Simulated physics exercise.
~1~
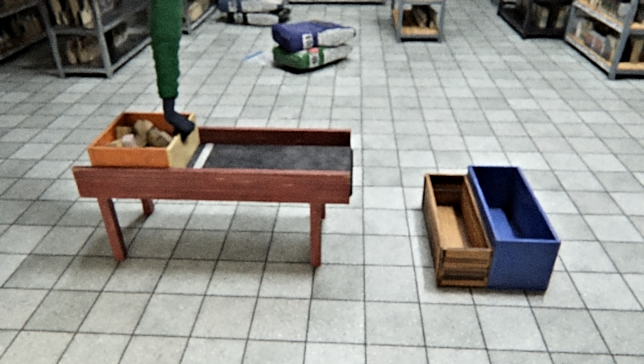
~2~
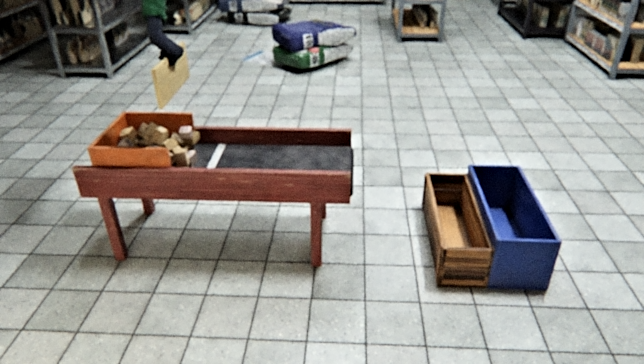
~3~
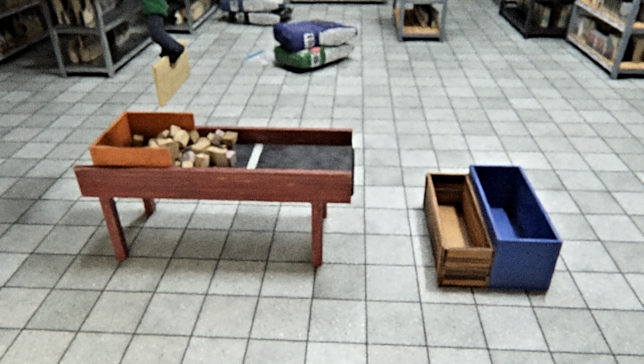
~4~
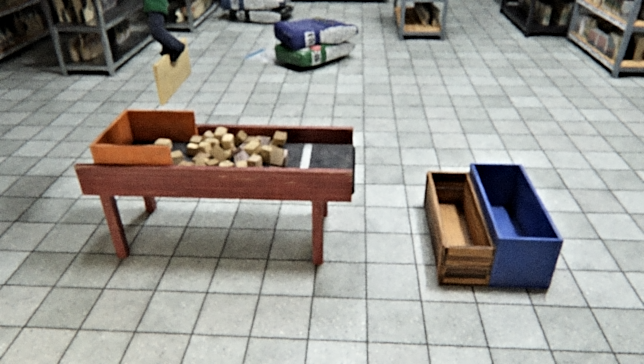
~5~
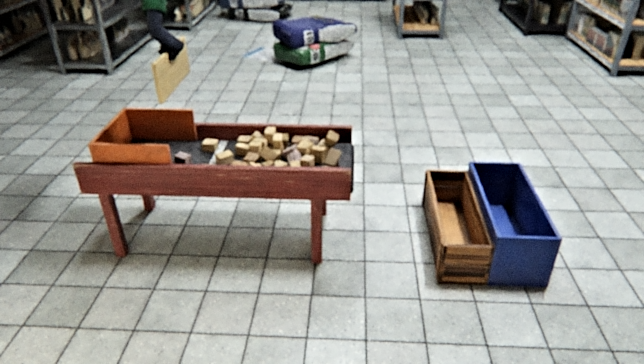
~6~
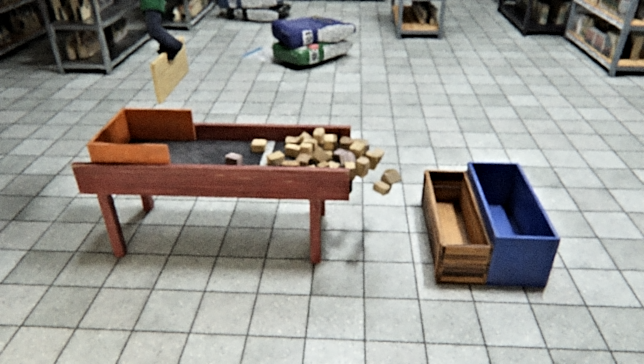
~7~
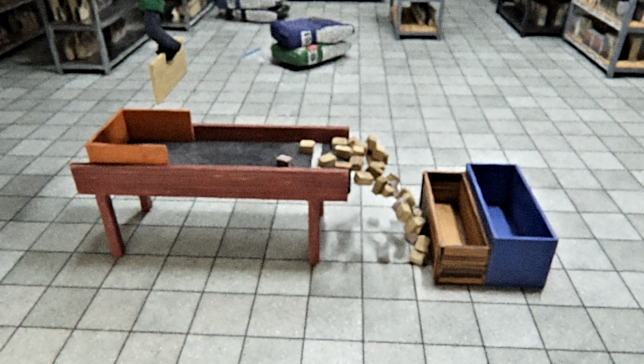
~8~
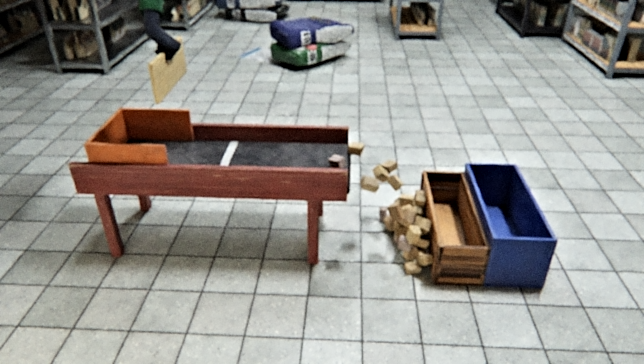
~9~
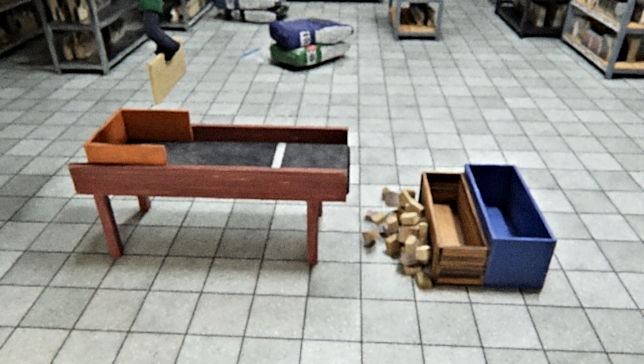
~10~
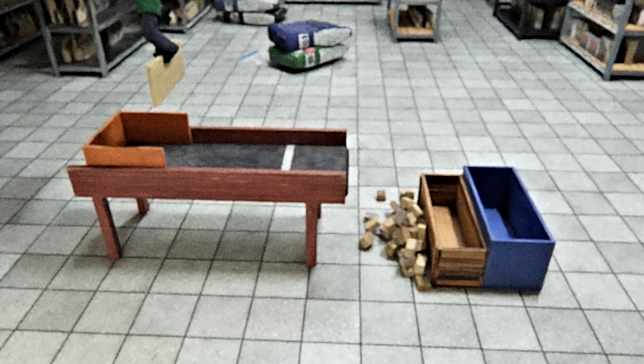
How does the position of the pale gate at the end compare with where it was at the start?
At the start the gate stood upright on the belt, closing off the right side of the orange pen. By the end it was held up in the air above the pen, leaving that side open.
